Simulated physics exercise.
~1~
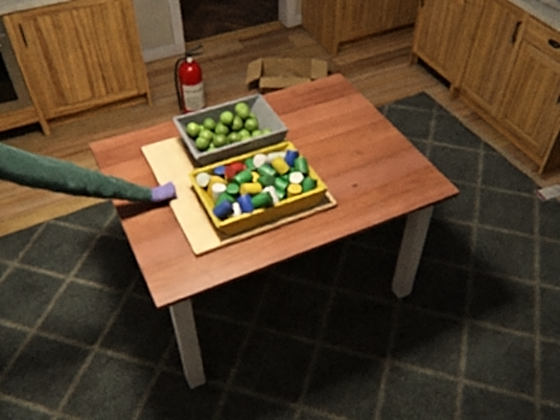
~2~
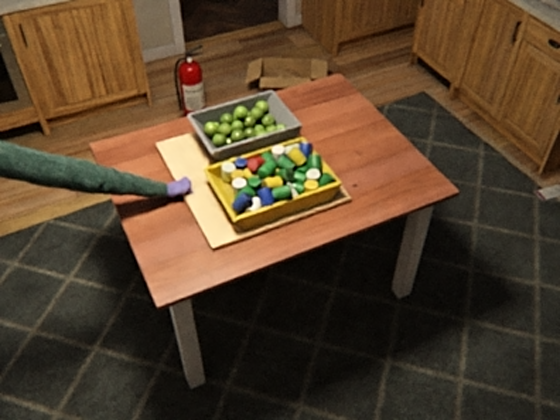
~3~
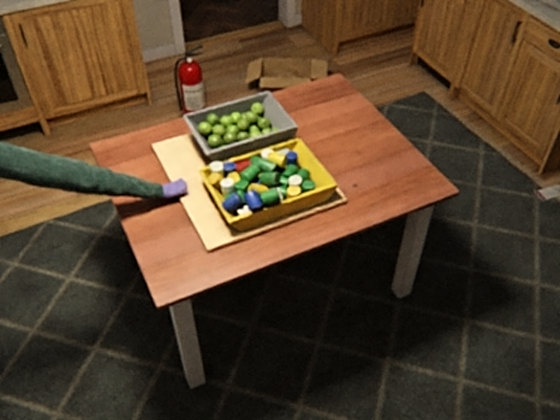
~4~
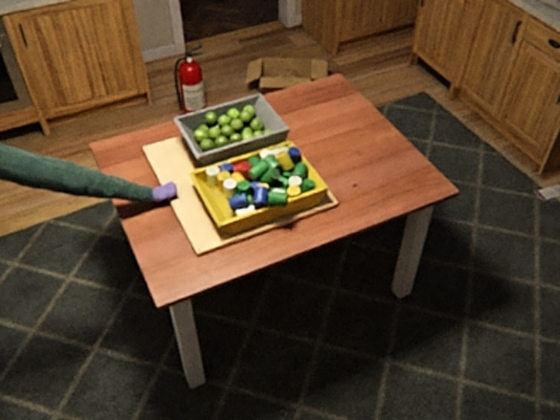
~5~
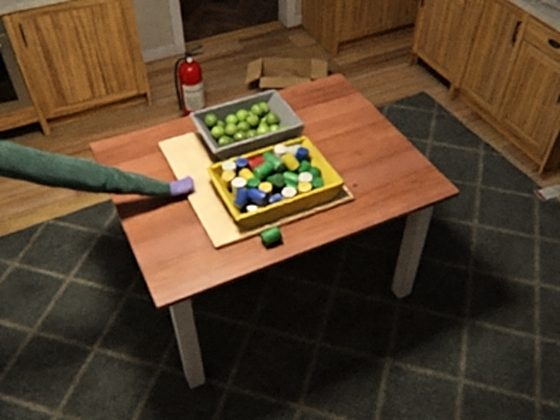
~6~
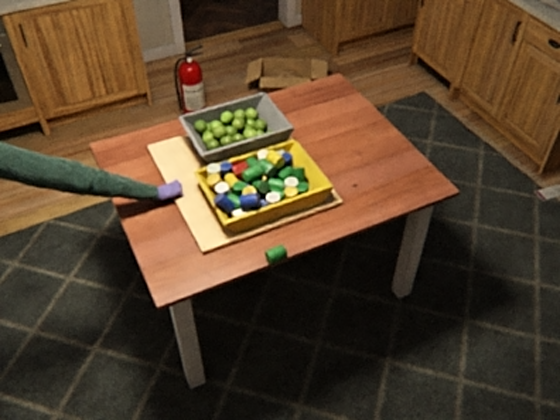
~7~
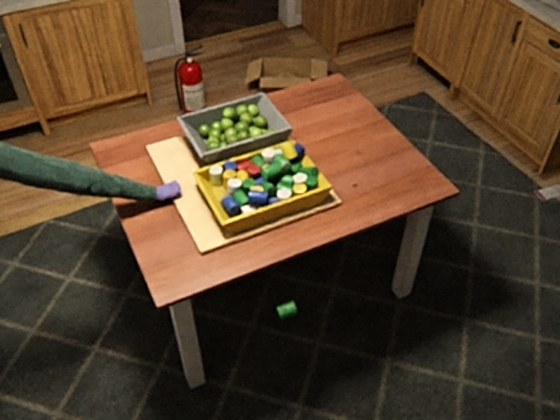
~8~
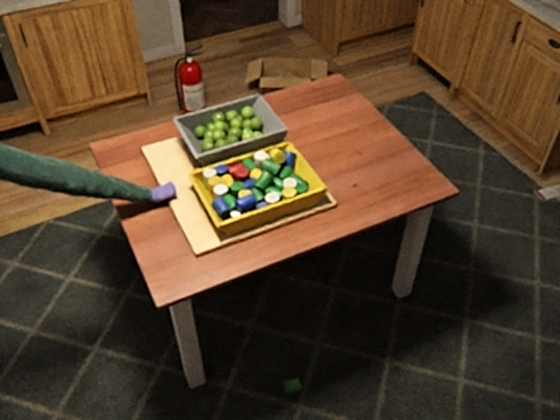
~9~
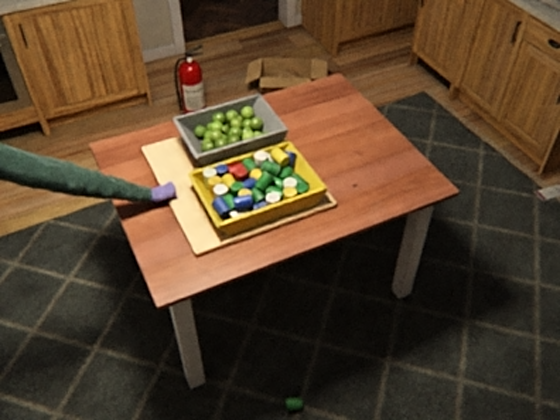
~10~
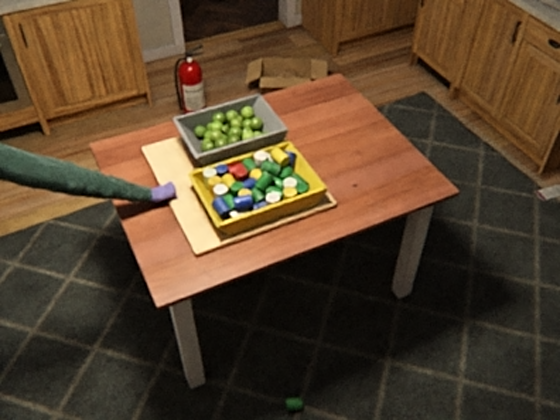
A green-sleeved arm shakes two tubs on a board, and one green jar falls to the floor.
